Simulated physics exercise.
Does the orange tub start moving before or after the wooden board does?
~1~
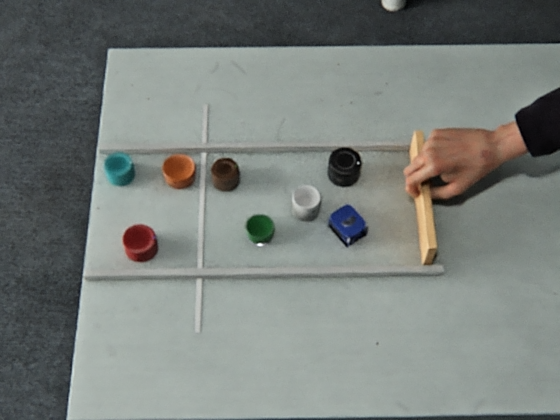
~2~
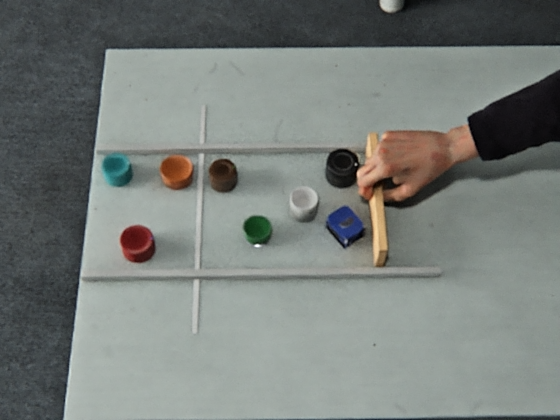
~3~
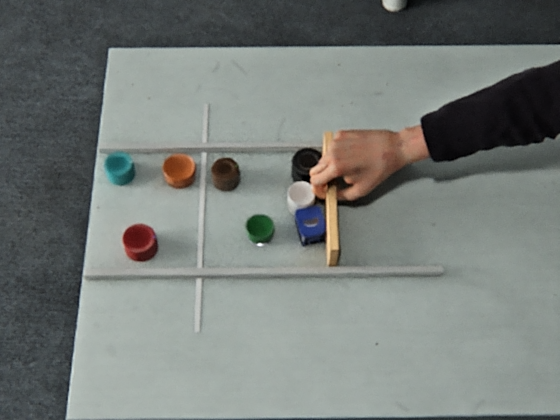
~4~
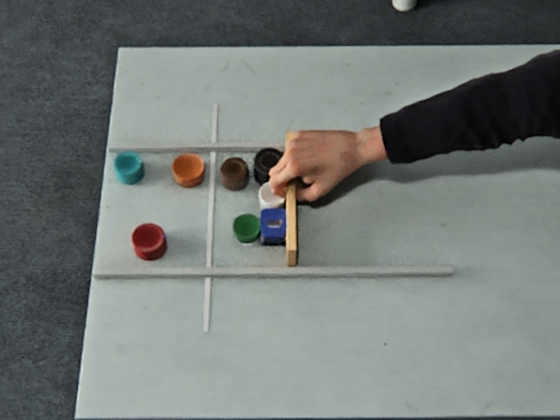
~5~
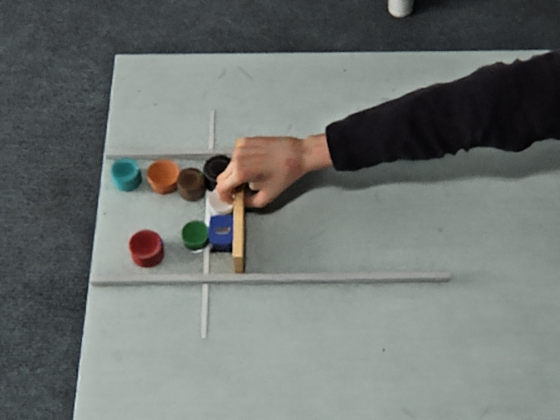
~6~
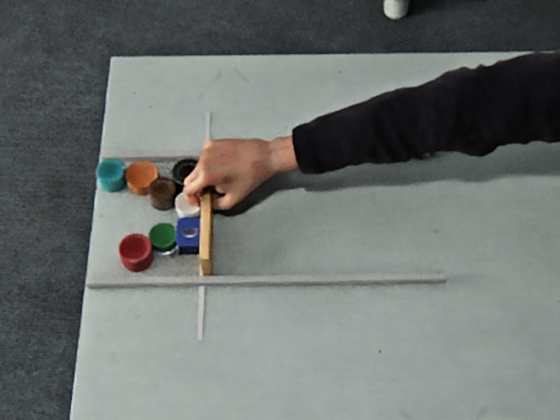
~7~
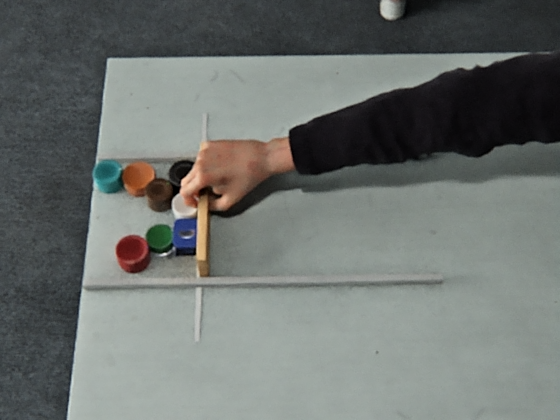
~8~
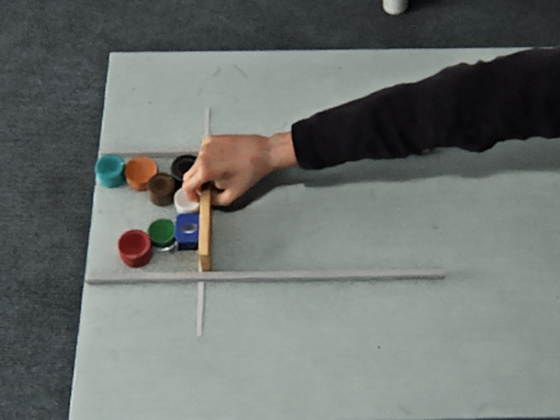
The orange tub starts moving after the board. The board is already sliding left while the tub still sits in its place.
